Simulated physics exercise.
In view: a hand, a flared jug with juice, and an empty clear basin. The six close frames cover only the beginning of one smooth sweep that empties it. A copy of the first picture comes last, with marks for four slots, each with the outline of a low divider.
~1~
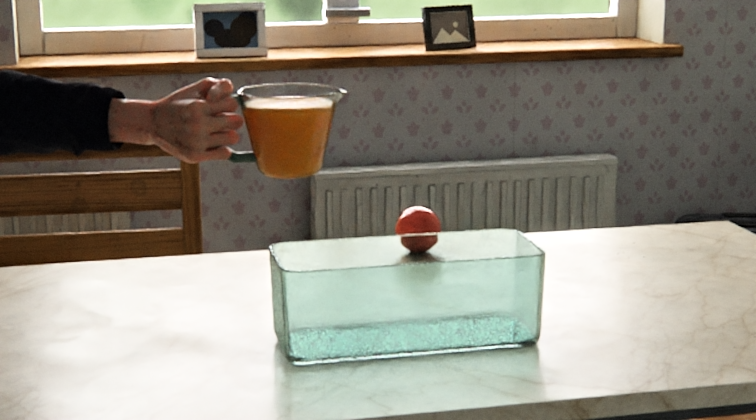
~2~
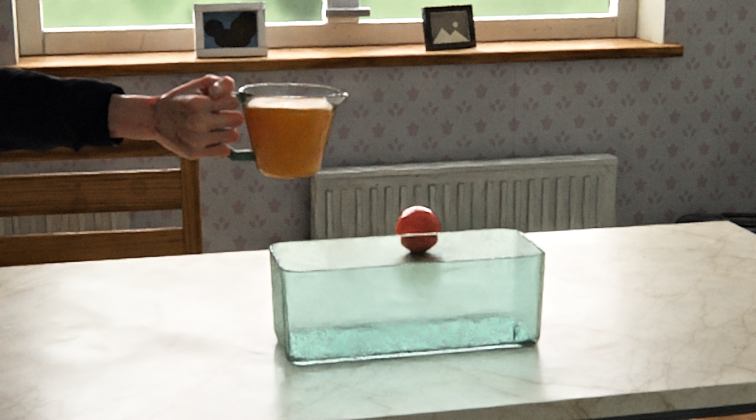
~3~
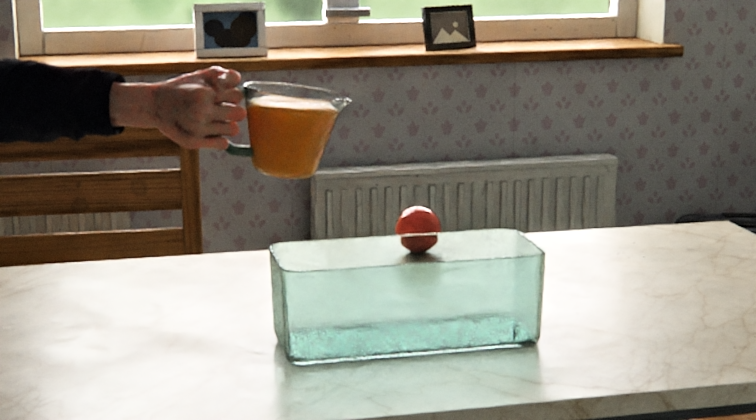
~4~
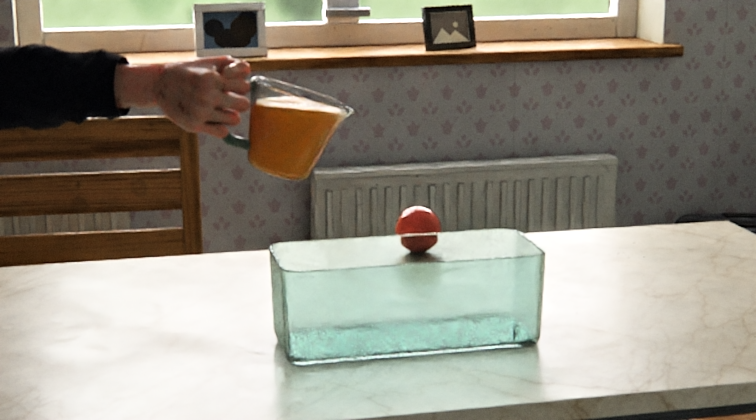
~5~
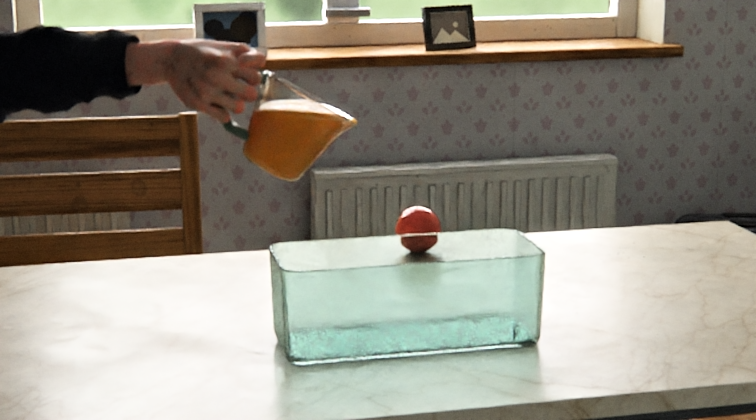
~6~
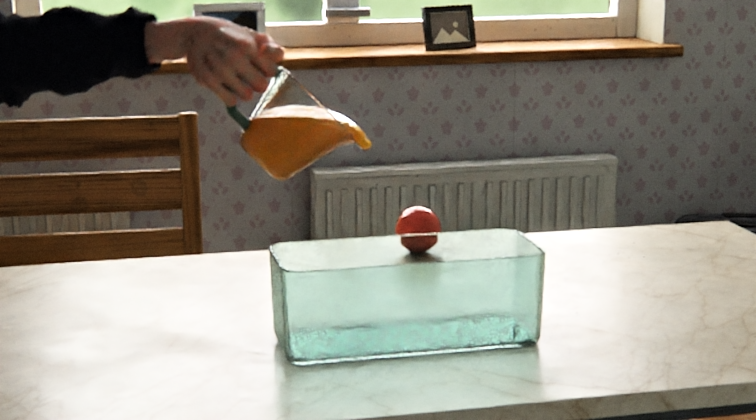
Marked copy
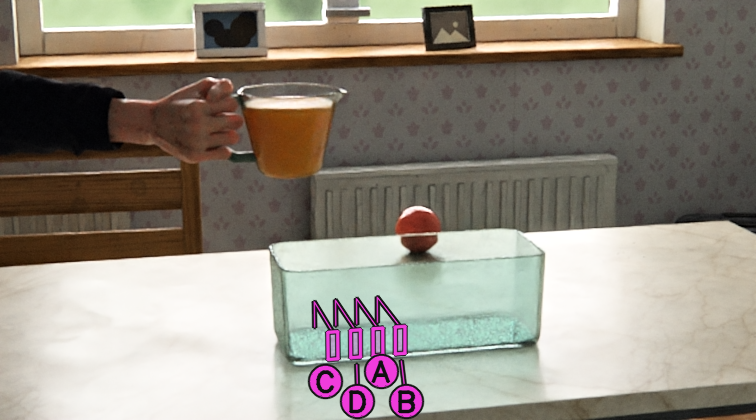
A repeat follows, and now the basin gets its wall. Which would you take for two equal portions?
The answer is slot B.
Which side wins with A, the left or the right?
The right one.
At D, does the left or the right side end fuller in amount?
More ends on the right.
In magenta, A at (379, 362); B at (401, 360); C at (334, 366); D at (356, 364).
Choosing A, about 21 % ends left of the wall and 78 % right of it.
Choosing B, about 49 % ends left of the wall and 48 % right of it; 3 % is lost outside.
Choosing C, about 10 % ends left of the wall and 88 % right of it.
Choosing D, about 8 % ends left of the wall and 90 % right of it.
